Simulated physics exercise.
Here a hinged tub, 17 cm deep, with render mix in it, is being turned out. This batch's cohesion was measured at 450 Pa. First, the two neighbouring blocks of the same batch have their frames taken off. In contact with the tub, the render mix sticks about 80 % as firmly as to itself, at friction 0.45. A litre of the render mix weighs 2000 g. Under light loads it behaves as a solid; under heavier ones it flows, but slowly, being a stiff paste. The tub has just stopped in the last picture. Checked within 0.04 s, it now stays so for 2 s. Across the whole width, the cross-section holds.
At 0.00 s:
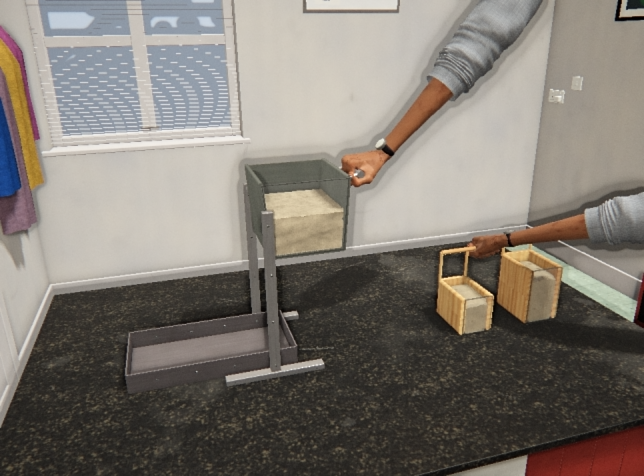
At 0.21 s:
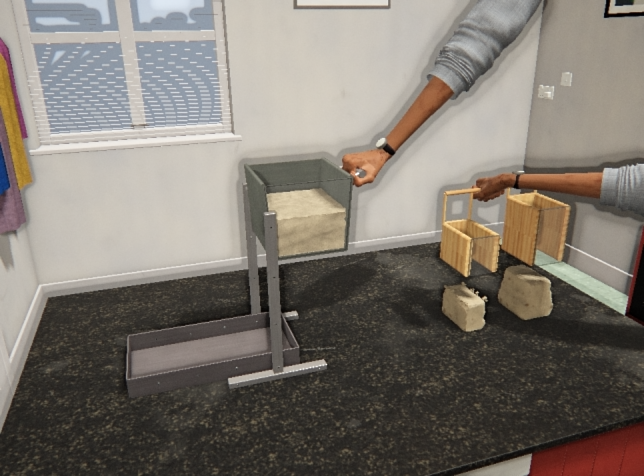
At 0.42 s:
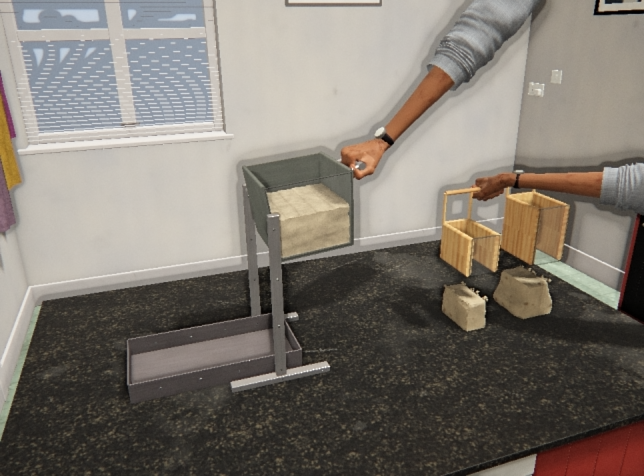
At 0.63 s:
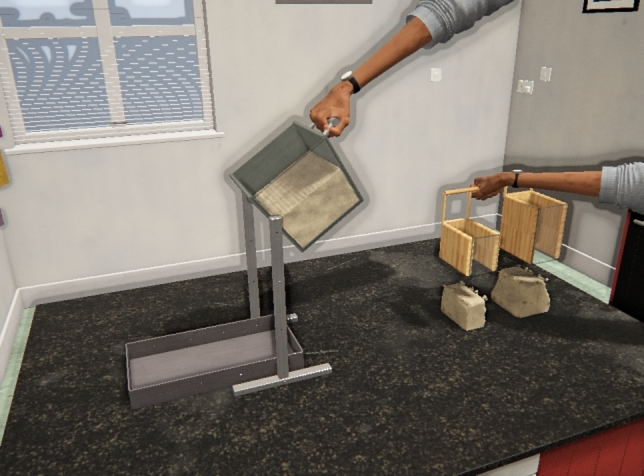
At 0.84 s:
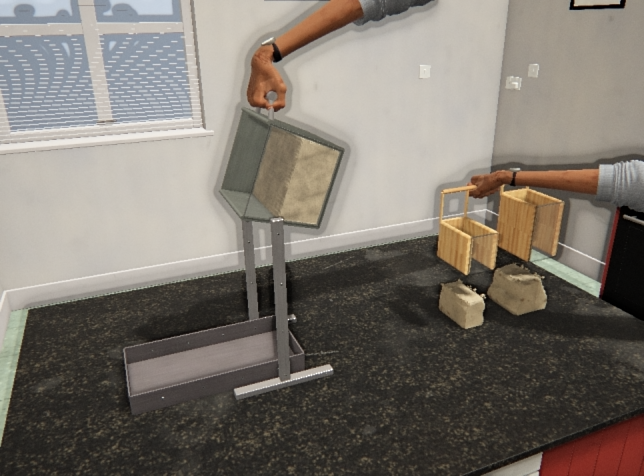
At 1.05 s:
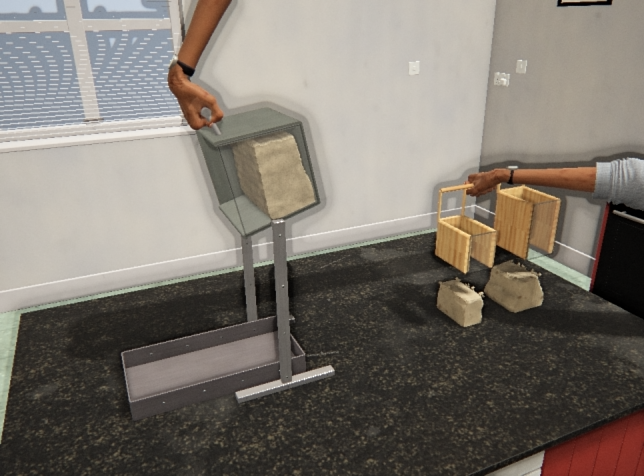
In a pale-walled room with a blind-covered window at left, a speckled black countertop is seen from slightly above as the view drifts gradually to the right. A grey, see-through tub of beige mix stands on metal legs beside a shallow grey tray, with two small wooden moulds at right. One hand lifts the moulds off two beige blocks, which slump slightly, then another swings the tub steeply leftward, the mix still inside.
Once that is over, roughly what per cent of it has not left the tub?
Around 39 percent.
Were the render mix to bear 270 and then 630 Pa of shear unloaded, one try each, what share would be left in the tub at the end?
35 %, then 45 %.
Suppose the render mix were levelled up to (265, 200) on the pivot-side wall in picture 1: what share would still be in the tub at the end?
It would be near 30 %.
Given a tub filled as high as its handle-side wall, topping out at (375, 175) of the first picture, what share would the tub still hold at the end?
That would leave about 40 % in the tub.
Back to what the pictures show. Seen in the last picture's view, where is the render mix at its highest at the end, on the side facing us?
I'd point to somewhere around (289, 189).
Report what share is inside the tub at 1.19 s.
100 %, roughly.
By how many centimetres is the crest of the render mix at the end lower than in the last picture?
11 cm or so.
After 1.19 s, the tub is at 102 degrees and holds 99 %.
After 1.36 s, the tub is at 102 degrees and holds 51 %.
After 1.53 s, the tub is at 102 degrees and holds 39 %.
After 1.70 s, the tub is at 102 degrees and holds 39 %.
After 3.05 s, the tub is at 102 degrees and holds 39 %.
